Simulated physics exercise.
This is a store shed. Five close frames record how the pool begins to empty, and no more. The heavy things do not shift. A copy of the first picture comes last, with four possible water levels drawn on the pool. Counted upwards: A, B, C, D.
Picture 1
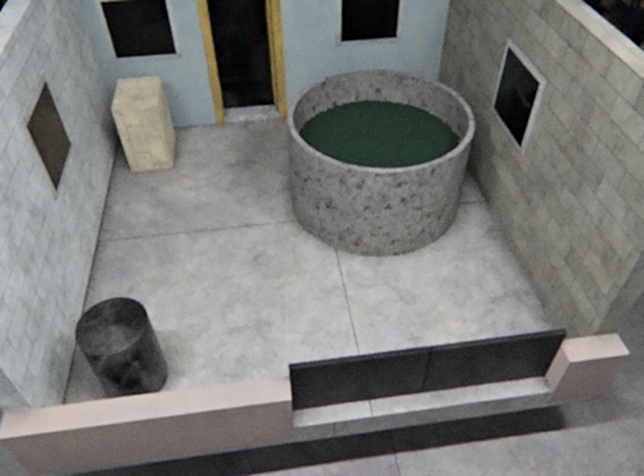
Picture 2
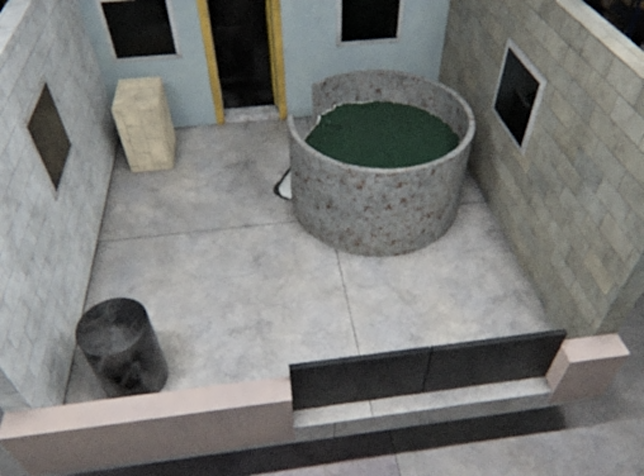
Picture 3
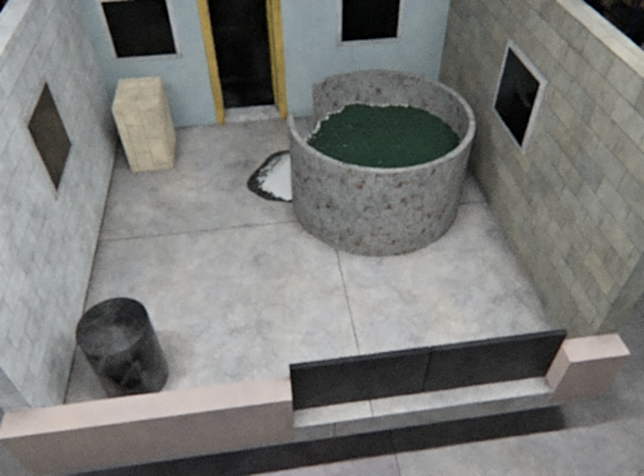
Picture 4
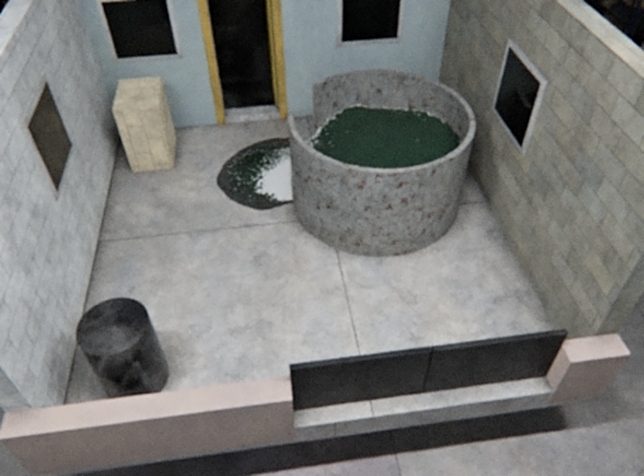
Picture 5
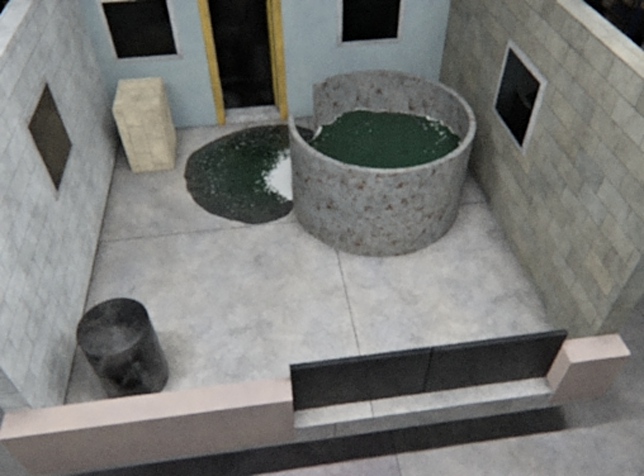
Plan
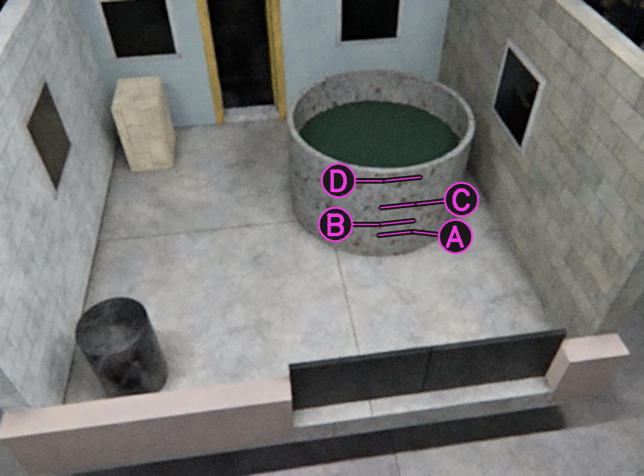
Dark green water escaping the round stone pool's left side and spreading leftward across the grey floor before the yellow doorway.
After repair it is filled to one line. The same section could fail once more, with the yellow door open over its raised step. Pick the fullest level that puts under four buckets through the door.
A will do.
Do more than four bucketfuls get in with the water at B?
Yes, it does.
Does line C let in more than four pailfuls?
Yes, that goes wrong.
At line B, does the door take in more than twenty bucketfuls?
No, less.
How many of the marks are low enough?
One.
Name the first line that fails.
Line B.
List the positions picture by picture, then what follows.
Water in the pool at rest, its middle at (378, 144); foot of the yellow doorway at (252, 120); shut gate at (428, 355).
Water covers 1 % of the ground, its front hidden from here.
Water covers 3 % of the ground and shows as far out as (254, 186).
Water covers 7 % of the ground and shows as far out as (224, 174).
Water covers 14 % of the ground and shows as far out as (200, 152).
On the marked copy, A at (395, 233); B at (396, 222); C at (398, 205); D at (401, 179); from the bottom up A, B, C, D.
For line A, a bucket or two gets in.
For line B, about 11 bucketfuls get in.
For line C, dozens of bucketfuls pour in.
For line D, dozens of bucketfuls pour in.
